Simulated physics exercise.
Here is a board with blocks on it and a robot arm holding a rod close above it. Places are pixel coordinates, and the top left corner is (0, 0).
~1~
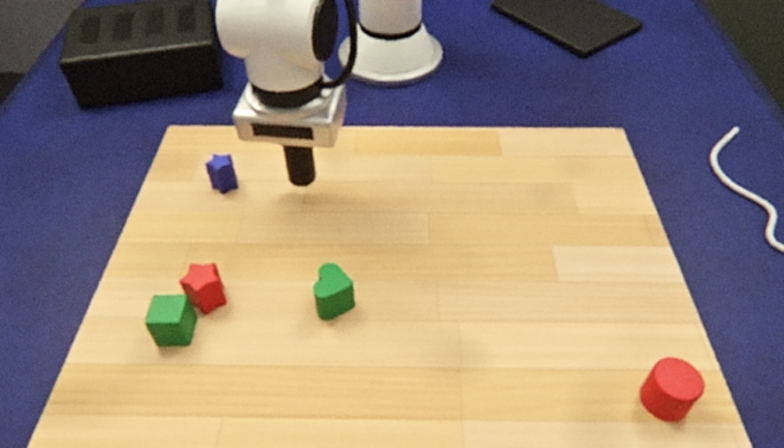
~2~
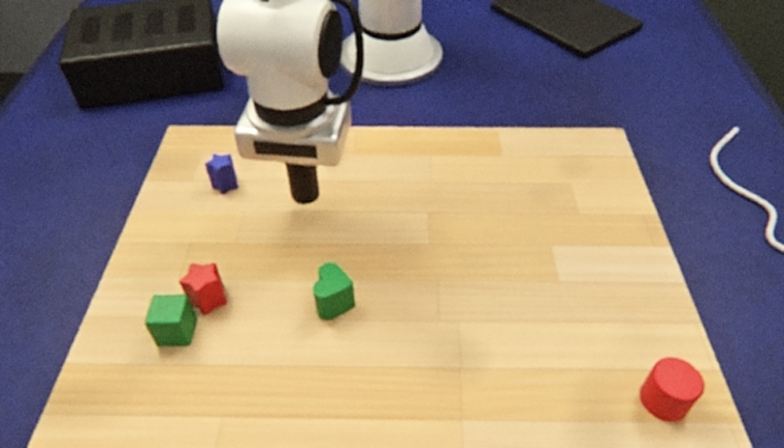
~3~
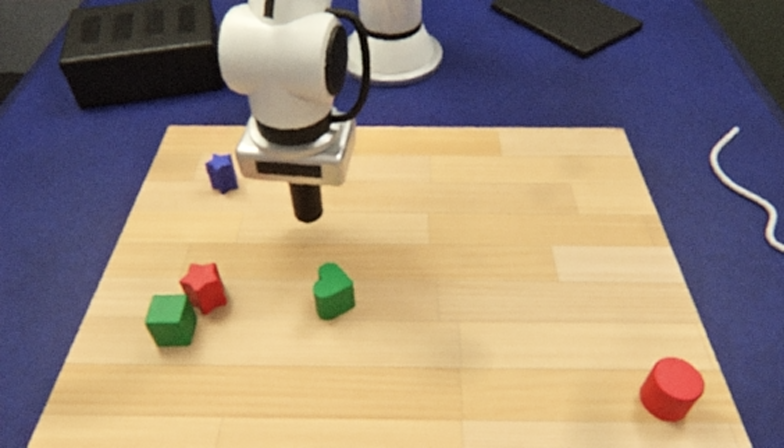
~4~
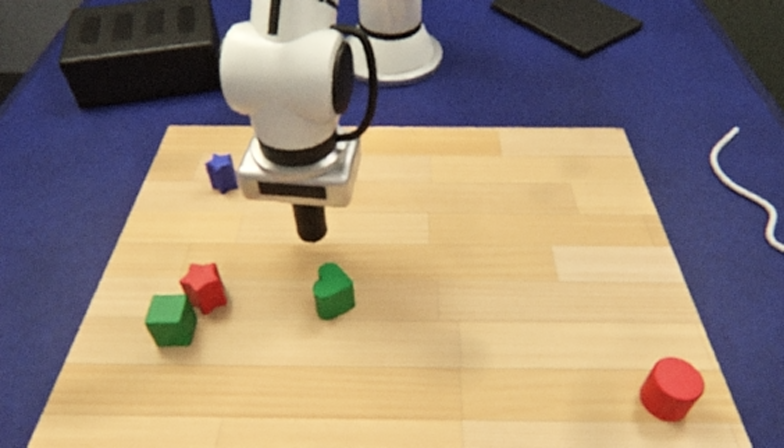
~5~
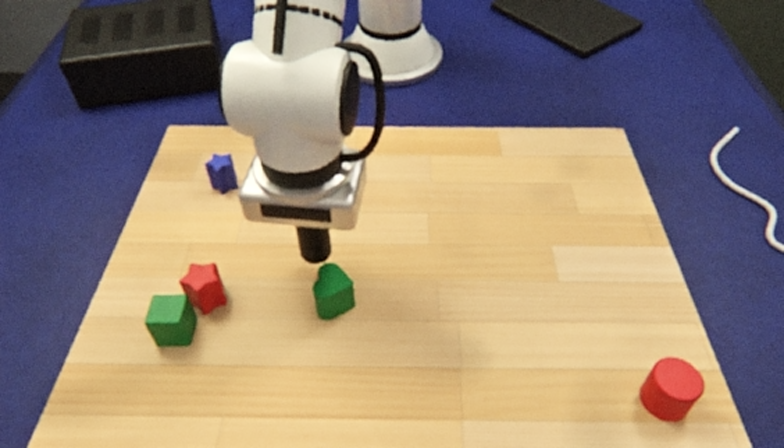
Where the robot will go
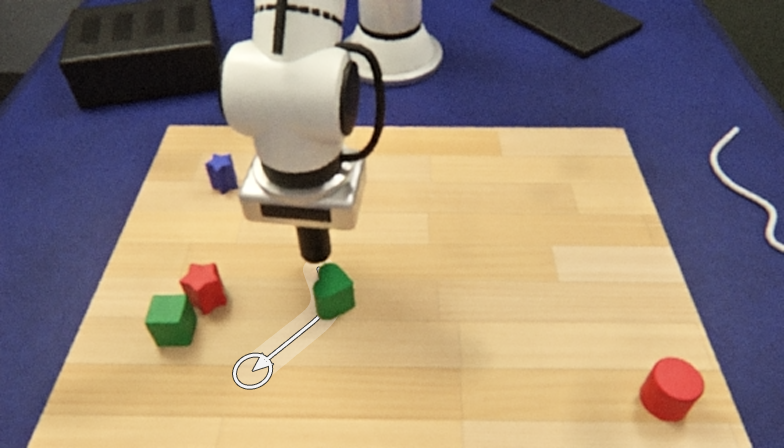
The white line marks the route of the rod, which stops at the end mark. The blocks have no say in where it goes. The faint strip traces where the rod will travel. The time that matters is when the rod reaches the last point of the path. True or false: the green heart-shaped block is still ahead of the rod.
Verdict: False.
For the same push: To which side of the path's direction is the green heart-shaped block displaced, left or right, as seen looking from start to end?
It goes toward the left-hand side.
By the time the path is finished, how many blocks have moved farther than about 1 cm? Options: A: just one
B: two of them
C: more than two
It's A.
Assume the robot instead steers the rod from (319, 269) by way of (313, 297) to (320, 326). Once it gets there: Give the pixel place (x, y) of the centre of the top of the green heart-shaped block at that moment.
Somewhere near (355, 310).
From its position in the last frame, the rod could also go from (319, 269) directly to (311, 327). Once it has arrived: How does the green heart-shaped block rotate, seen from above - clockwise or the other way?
Answer: Against the clock.
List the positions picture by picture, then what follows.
Tip of the rod at (303, 179), middles of tops, green four-sided block at (166, 308), green heart-shaped block at (331, 280), in the first frame.
Rod at (306, 196), nothing pushed, in the second frame.
Rod at (309, 214), nothing pushed, in the third frame.
Rod at (313, 233), nothing pushed, in the fourth frame.
Rod at (316, 253), green four-sided block at (166, 308), green heart-shaped block at (331, 280), in the fifth frame.
The line goes from (319, 269) over (326, 305) and (293, 338) to (253, 371).
What follows on the original path. One third of the way, rod at (323, 291); green heart-shaped block at (340, 310).
Two thirds of the way, rod at (289, 324); green heart-shaped block at (339, 320), turned 40° anticlockwise.
At the end, rod at (248, 357); green four-sided block unmoved; green heart-shaped block at (339, 320), turned 40° anticlockwise.
